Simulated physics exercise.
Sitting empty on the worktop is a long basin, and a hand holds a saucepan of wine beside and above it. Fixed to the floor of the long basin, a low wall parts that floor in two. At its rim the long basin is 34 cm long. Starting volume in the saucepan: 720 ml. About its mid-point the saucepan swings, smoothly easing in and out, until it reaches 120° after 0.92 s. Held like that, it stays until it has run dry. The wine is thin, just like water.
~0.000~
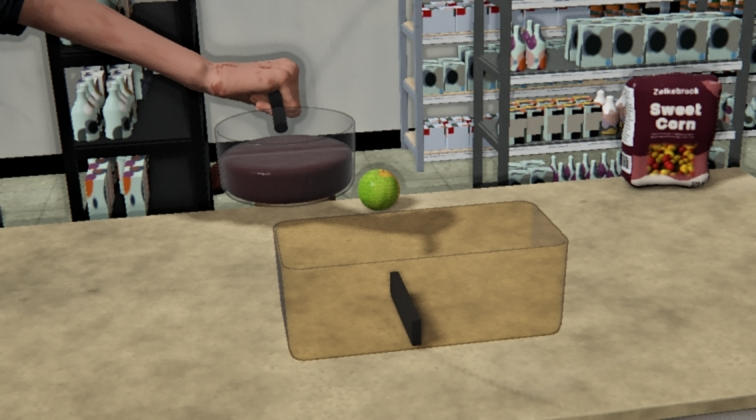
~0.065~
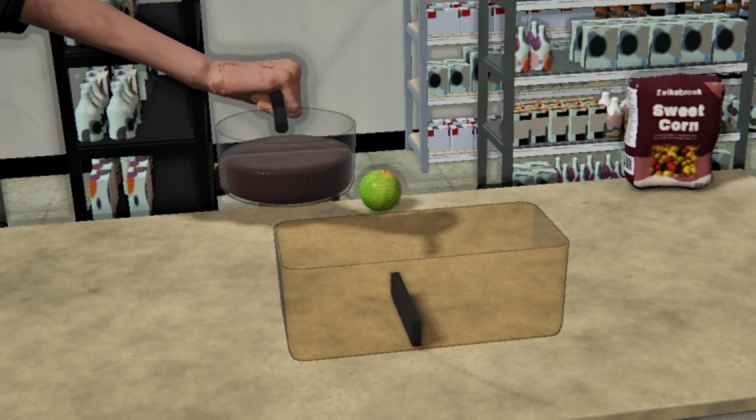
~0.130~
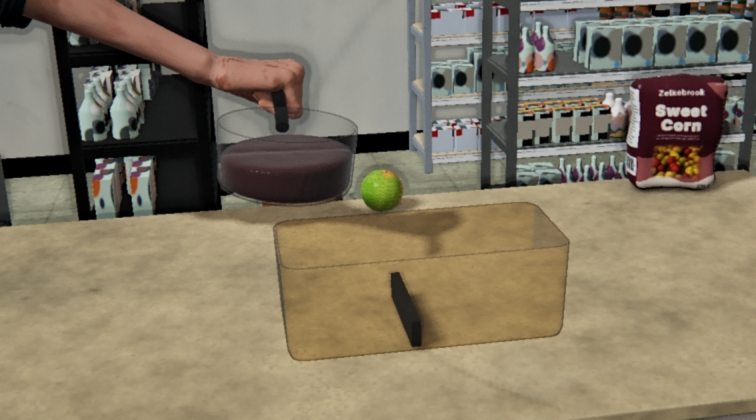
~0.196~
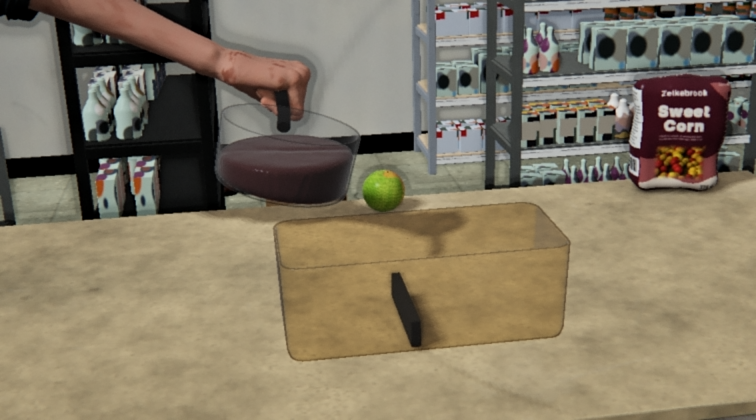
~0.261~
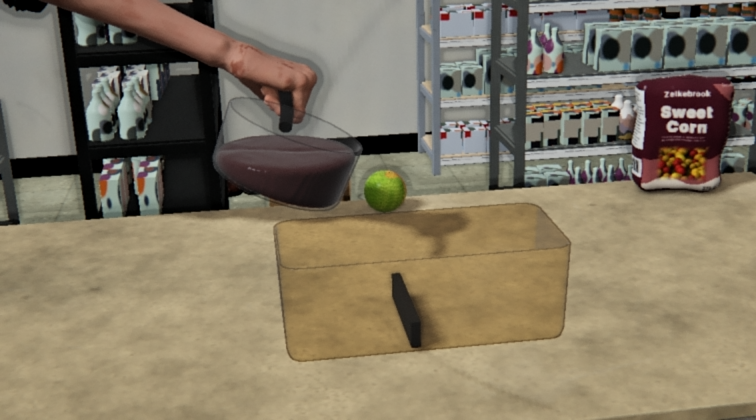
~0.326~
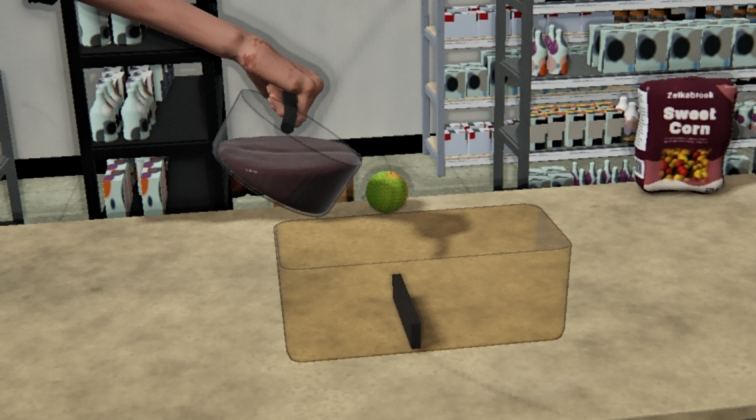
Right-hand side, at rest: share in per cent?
29 per cent.
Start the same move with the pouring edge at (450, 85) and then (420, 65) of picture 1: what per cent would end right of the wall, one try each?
I'd say 90 percent on the first go, 85 percent on the next.
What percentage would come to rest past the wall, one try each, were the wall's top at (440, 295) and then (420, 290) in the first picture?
First try about 15 %, second try about 5 %.
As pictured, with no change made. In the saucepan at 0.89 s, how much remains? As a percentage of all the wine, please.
I'd estimate some 2 per cent.
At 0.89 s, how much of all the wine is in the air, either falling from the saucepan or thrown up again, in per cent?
Around 5 percent of it is airborne.
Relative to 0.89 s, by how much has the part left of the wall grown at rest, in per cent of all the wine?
About 2 per cent.
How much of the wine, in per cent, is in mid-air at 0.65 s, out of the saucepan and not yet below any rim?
20 %.
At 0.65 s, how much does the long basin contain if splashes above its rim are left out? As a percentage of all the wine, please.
Roughly 56 per cent.
After 0.65 s the tilt is 97° and 25 per cent is still to pour, 36 is left of the wall and 20 right of it.
After 0.89 s the tilt is 120° and 2 per cent is still to pour, 67 is left of the wall and 26 right of it.
After 1.15 s the tilt is 120° and 0 per cent is still to pour, 69 is left of the wall and 29 right of it.
After 1.42 s the tilt is 120° and 0 per cent is still to pour, 69 is left of the wall and 29 right of it.
In the end 69 per cent lies left of the wall, 29 right of it and 2 outside.
